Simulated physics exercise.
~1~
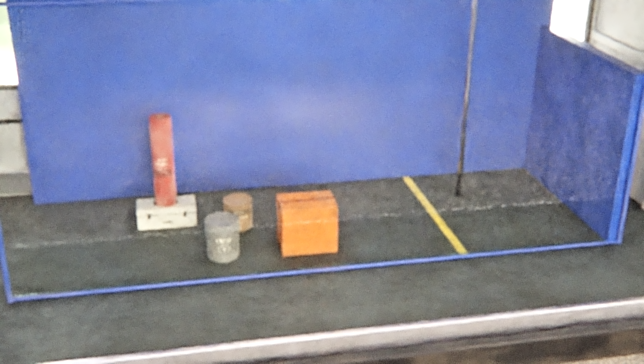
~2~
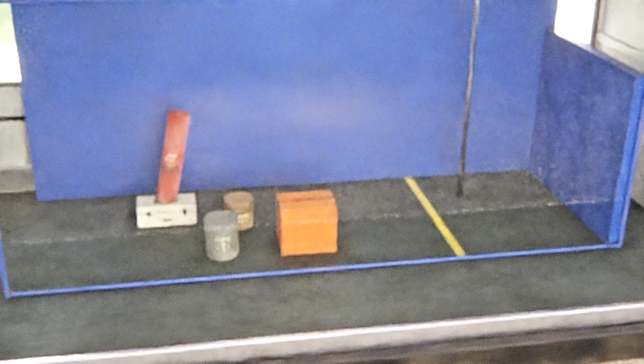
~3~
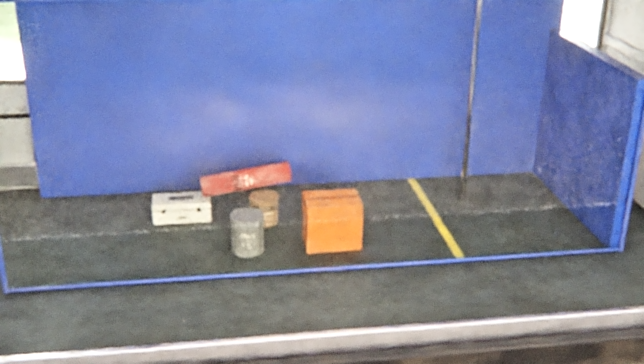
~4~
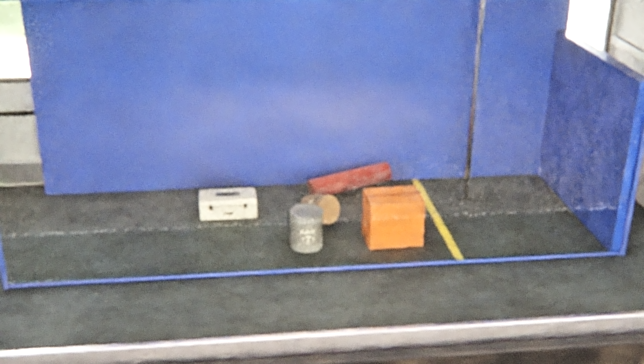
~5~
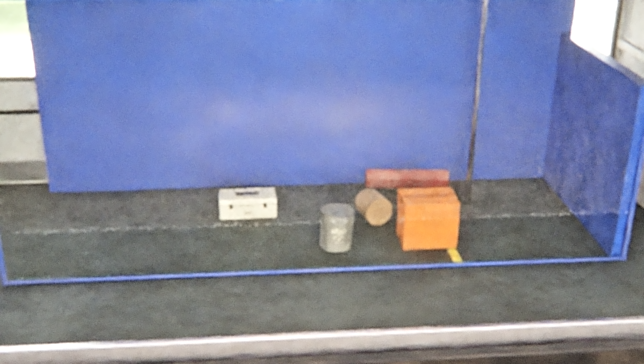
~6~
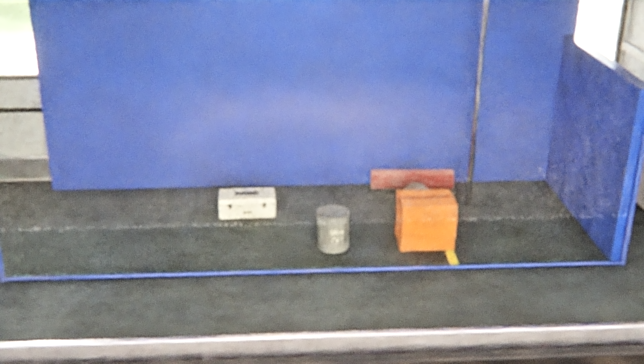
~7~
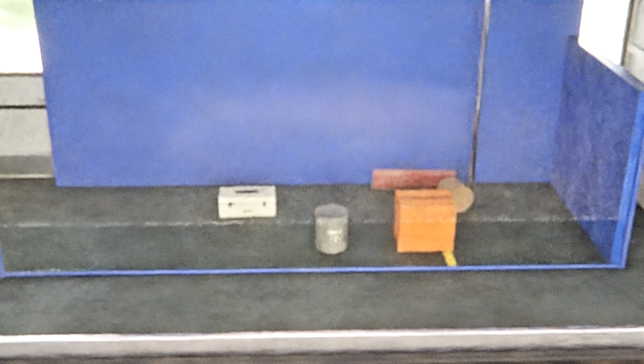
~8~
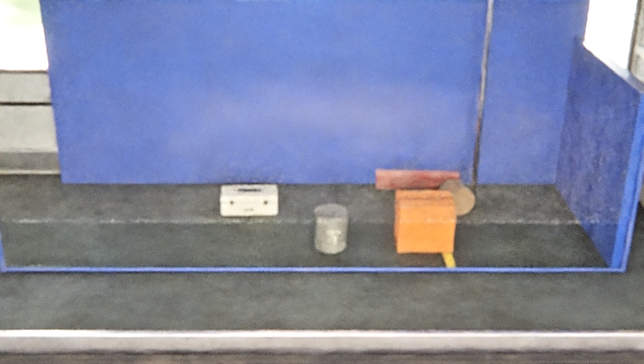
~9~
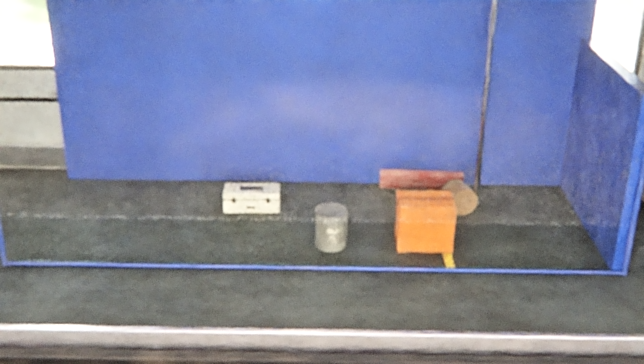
In a blue-walled bay, a red block topples and objects slide right before stopping.
